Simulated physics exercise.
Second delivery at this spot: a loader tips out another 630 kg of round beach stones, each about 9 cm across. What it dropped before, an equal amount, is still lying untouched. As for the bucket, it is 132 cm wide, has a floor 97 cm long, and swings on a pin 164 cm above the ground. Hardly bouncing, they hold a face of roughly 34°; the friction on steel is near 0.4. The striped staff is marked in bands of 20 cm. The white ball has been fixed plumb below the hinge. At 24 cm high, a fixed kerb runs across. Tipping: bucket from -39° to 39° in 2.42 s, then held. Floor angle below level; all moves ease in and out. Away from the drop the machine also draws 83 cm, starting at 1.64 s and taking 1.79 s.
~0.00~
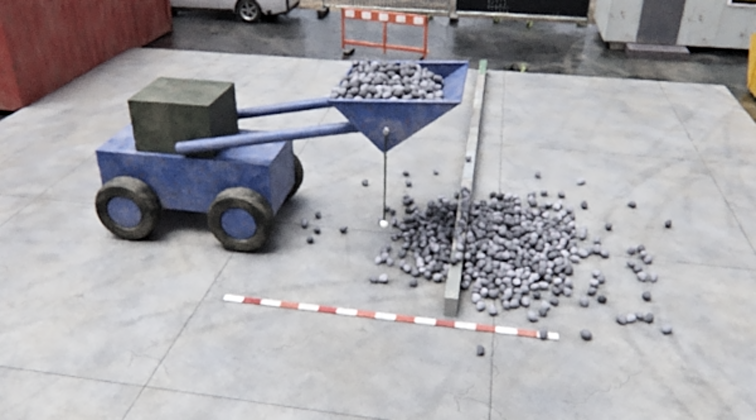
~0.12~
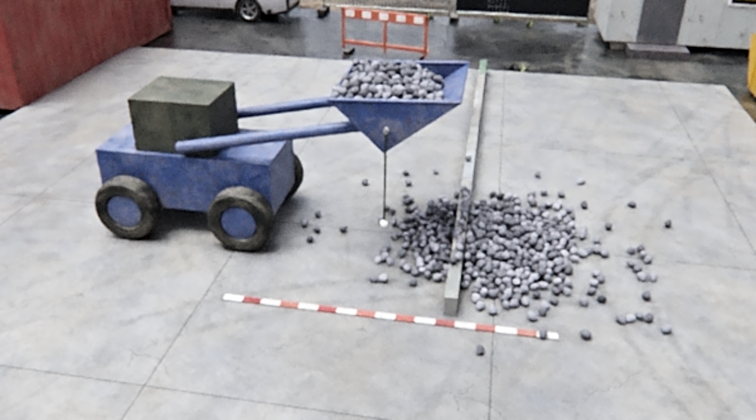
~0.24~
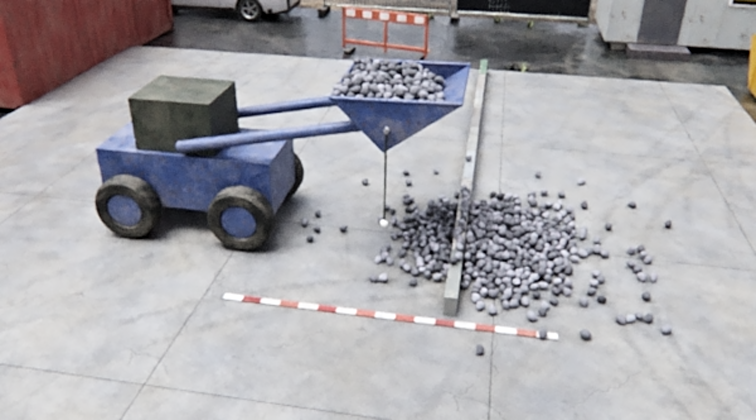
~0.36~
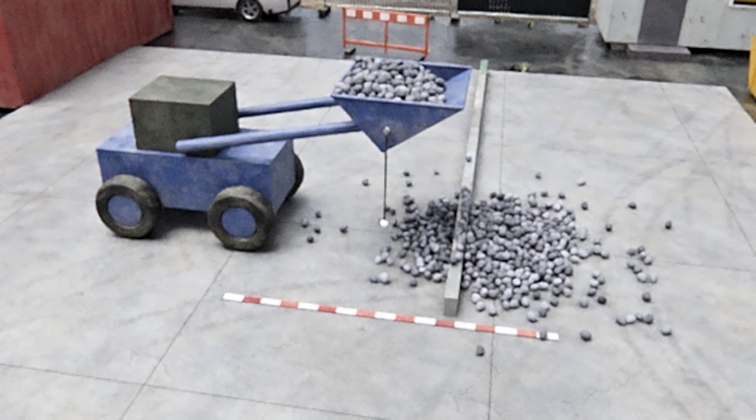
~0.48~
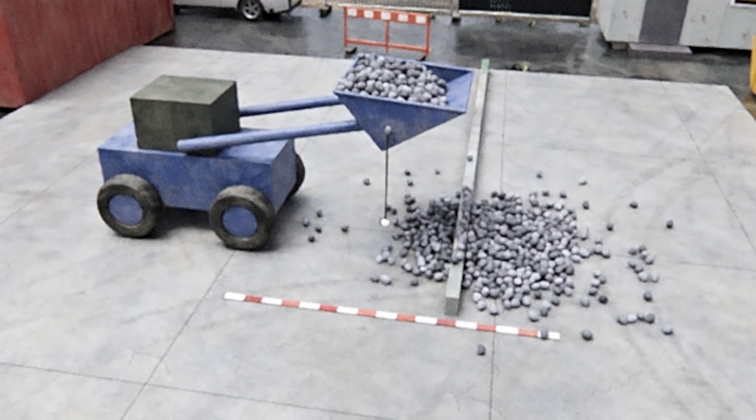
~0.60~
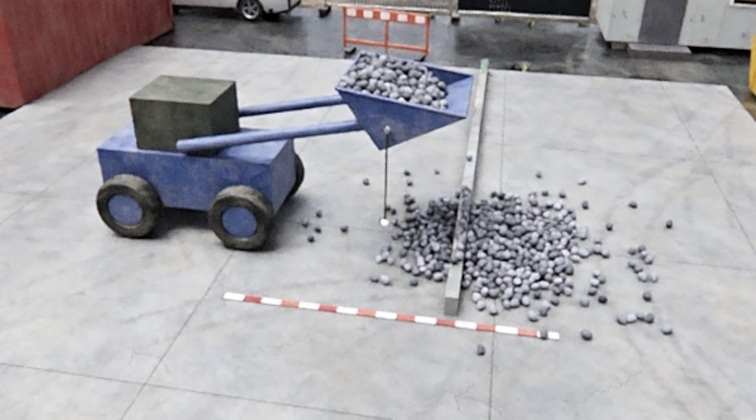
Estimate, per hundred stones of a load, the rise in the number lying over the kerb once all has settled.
Roughly 55 more per hundred.
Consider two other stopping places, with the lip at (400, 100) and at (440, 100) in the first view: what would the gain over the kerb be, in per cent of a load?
0 %, then 30 %.
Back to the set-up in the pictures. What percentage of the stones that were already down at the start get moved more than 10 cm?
Close to 20 in a hundred of them.
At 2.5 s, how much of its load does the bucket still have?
Still inside: Some 0 %.
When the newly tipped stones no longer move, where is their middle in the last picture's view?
In the last view, about pixel (473, 232).
After 1.8 s the floor is at 27°; in per cent of one load, 82 in the bucket, 41 on this side of the kerb, 77 over the kerb; the foremost stones are at (650, 256).
After 2.5 s the floor is at 39°; in per cent of one load, 2 in the bucket, 74 on this side of the kerb, 124 over the kerb; the foremost stones are at (650, 256).
After 3.9 s the floor is at 39°; in per cent of one load, 0 in the bucket, 72 on this side of the kerb, 128 over the kerb; the foremost stones are at (657, 260).
After 6.7 s the floor is at 39°; in per cent of one load, 0 in the bucket, 72 on this side of the kerb, 128 over the kerb; the foremost stones are at (657, 260). Net gain over the kerb, 55.
